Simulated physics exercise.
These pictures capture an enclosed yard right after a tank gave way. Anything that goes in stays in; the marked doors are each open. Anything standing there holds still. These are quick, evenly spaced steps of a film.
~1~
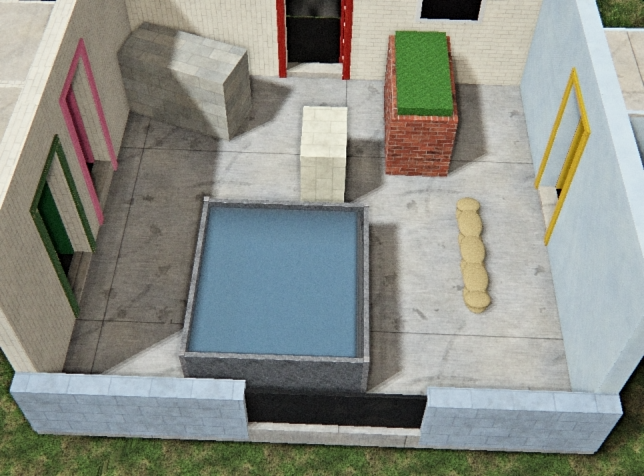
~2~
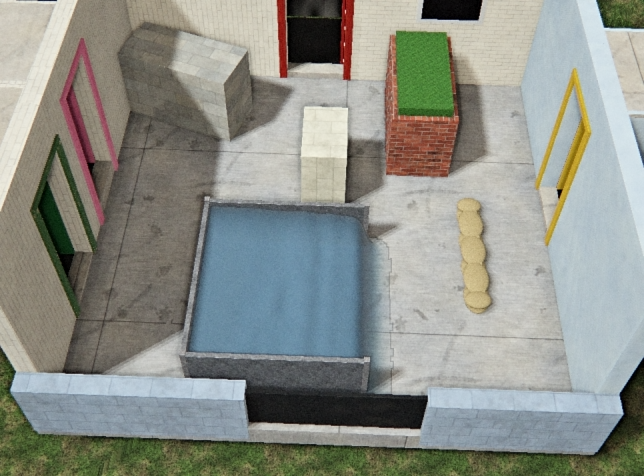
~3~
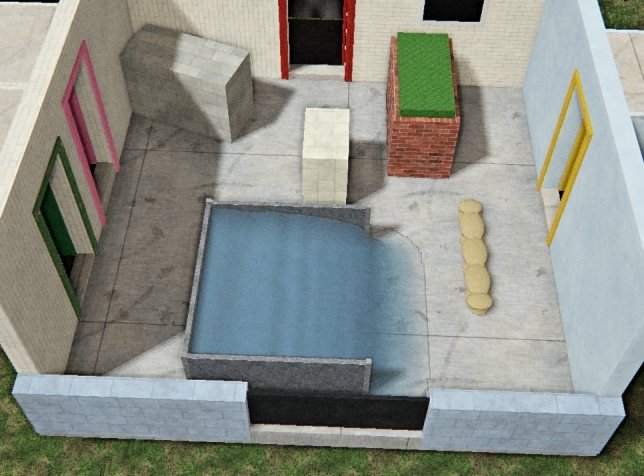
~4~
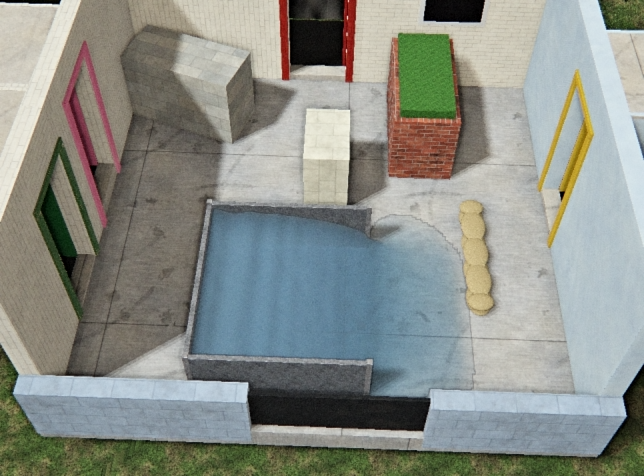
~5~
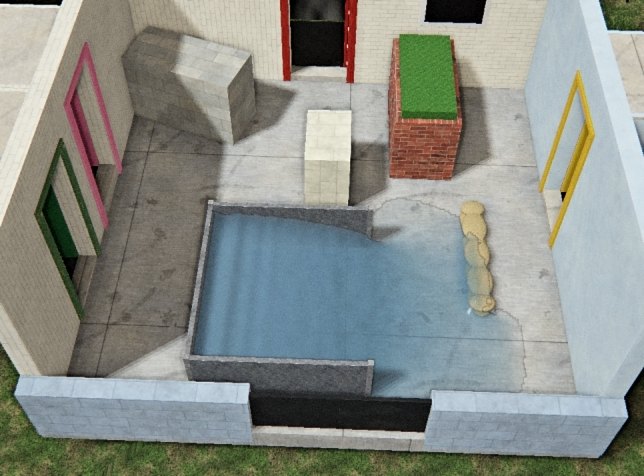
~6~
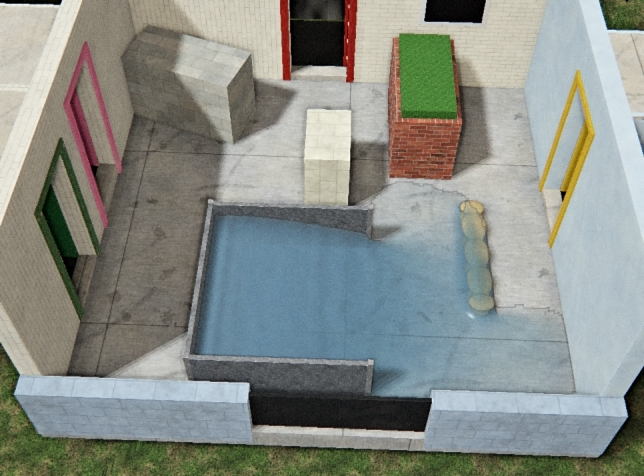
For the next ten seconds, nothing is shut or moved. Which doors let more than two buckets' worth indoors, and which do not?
The green door does not; the pink door does not; the yellow door lets more through; the red door does not.
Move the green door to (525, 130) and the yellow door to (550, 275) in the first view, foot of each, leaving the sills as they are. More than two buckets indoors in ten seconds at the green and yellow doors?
My reading: The green door exceeds the limit, the yellow door exceeds the limit.
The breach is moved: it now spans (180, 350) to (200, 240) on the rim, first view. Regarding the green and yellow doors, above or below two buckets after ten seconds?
Going door by door: The green one gets too much, and the yellow one stays safe.
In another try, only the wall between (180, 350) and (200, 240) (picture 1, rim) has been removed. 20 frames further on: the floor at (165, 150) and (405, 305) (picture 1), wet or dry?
First place drenched, second place still bare.
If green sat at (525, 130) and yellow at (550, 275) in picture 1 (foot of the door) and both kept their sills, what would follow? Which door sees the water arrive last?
The pink-painted one.
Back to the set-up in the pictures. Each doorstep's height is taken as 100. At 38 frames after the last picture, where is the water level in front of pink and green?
About 0 %, then 70 %.
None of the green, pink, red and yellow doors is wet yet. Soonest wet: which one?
The yellow one comes first.
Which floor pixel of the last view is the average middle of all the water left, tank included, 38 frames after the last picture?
At about (394, 230).
A moment on, water covers 35 % of the floor; the green door not reached, the pink door not reached, the yellow door wet at the sill, nothing in, the red door not reached.
Next, water covers 45 % of the floor; the green door not reached, the pink door not reached, the yellow door under two buckets in, the red door not reached.
Then, water covers 50 % of the floor; the green door not reached, the pink door not reached, the yellow door over two buckets in, the red door not reached.
Later, water covers 80 % of the floor; the green door wet at the sill, nothing in, the pink door not reached, the yellow door far over two buckets in, the red door wet at the sill, nothing in.
In the end, water covers 95 % of the floor; the green door under two buckets in, the pink door wet at the sill, nothing in, the yellow door far over two buckets in, the red door under two buckets in.
